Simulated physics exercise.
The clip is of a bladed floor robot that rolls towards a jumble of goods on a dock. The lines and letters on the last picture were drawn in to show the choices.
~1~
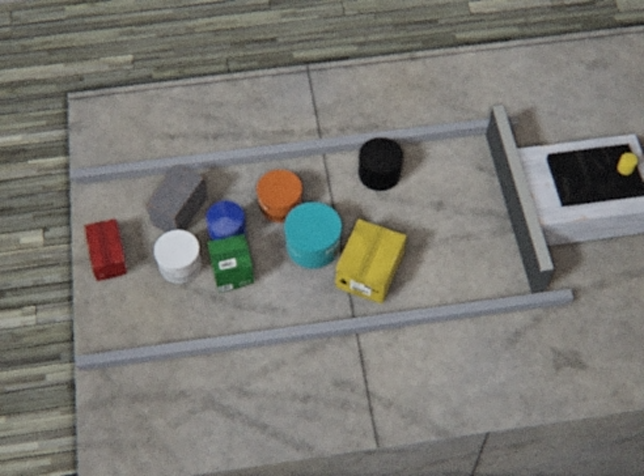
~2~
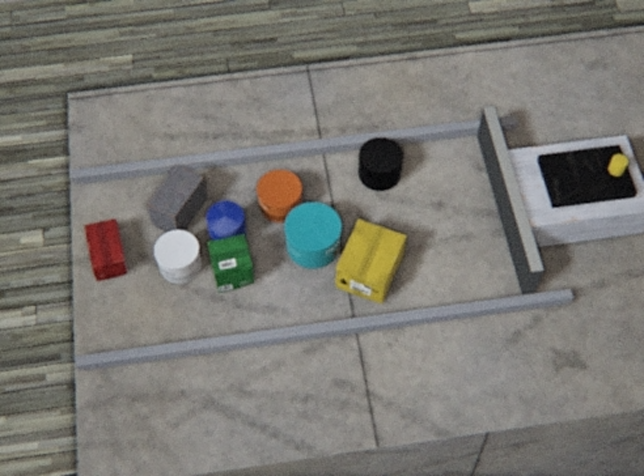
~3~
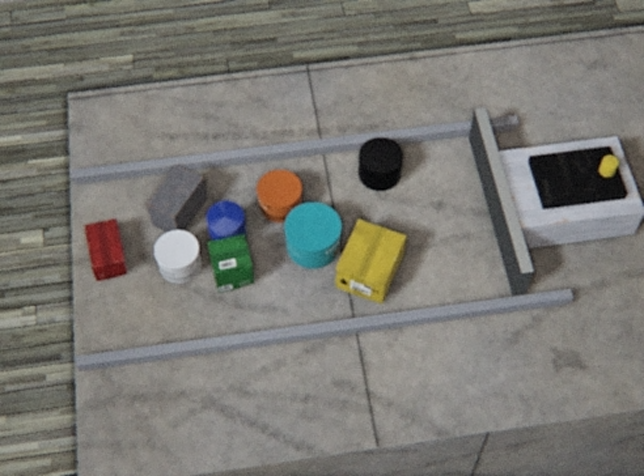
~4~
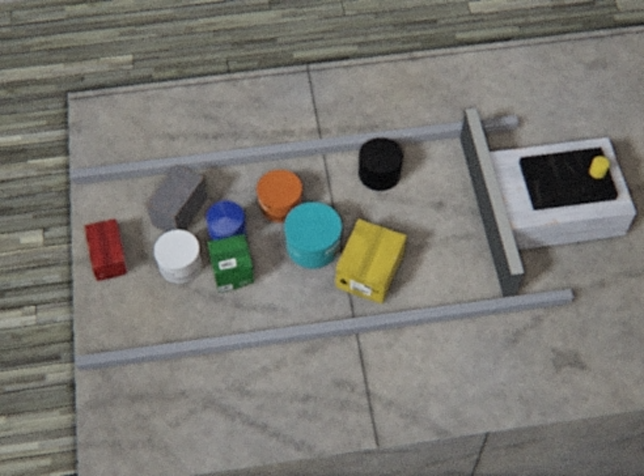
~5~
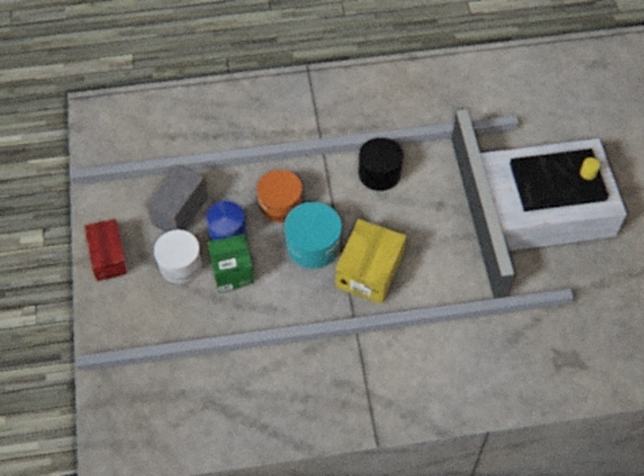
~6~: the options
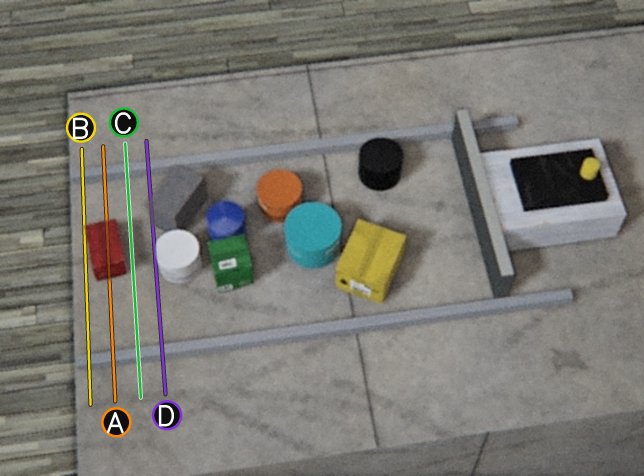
On a grey slab dock between two low rails, a loose group of boxes, canisters and a white pail sits to the left of a white robot with a wide upright blade. The robot rolls slowly leftward, blade first, narrowing the gap to the yellow parcel and black canister, while the goods stay still and untouched.
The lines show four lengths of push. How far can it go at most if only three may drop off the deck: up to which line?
Up to line D.
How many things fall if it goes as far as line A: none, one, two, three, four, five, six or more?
Six or more.
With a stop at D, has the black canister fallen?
No.
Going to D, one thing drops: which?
The red box.
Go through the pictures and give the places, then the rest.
In the first picture, green parcel (231, 264); red box (106, 250); yellow parcel (371, 261).
In the second picture, robot (580, 176); blue canister (227, 226).
In the third picture, robot (571, 177); black canister (380, 164).
In the fourth picture, robot (561, 178); white pail (179, 257).
In the fifth picture, robot (552, 180); green parcel (231, 264); red box (106, 250); yellow parcel (371, 261).
On the copy, A at (109, 264); B at (86, 267); C at (132, 261); D at (155, 258).
On D. First, robot (437, 194); black canister (327, 171); yellow parcel (337, 276).
Then, robot (318, 209); red box (100, 251); white pail (136, 262).
Finally, robot (226, 221); red box over the edge; grey crate (76, 199); one fallen.
By contrast, A drops six; B drops nine; C drops five.
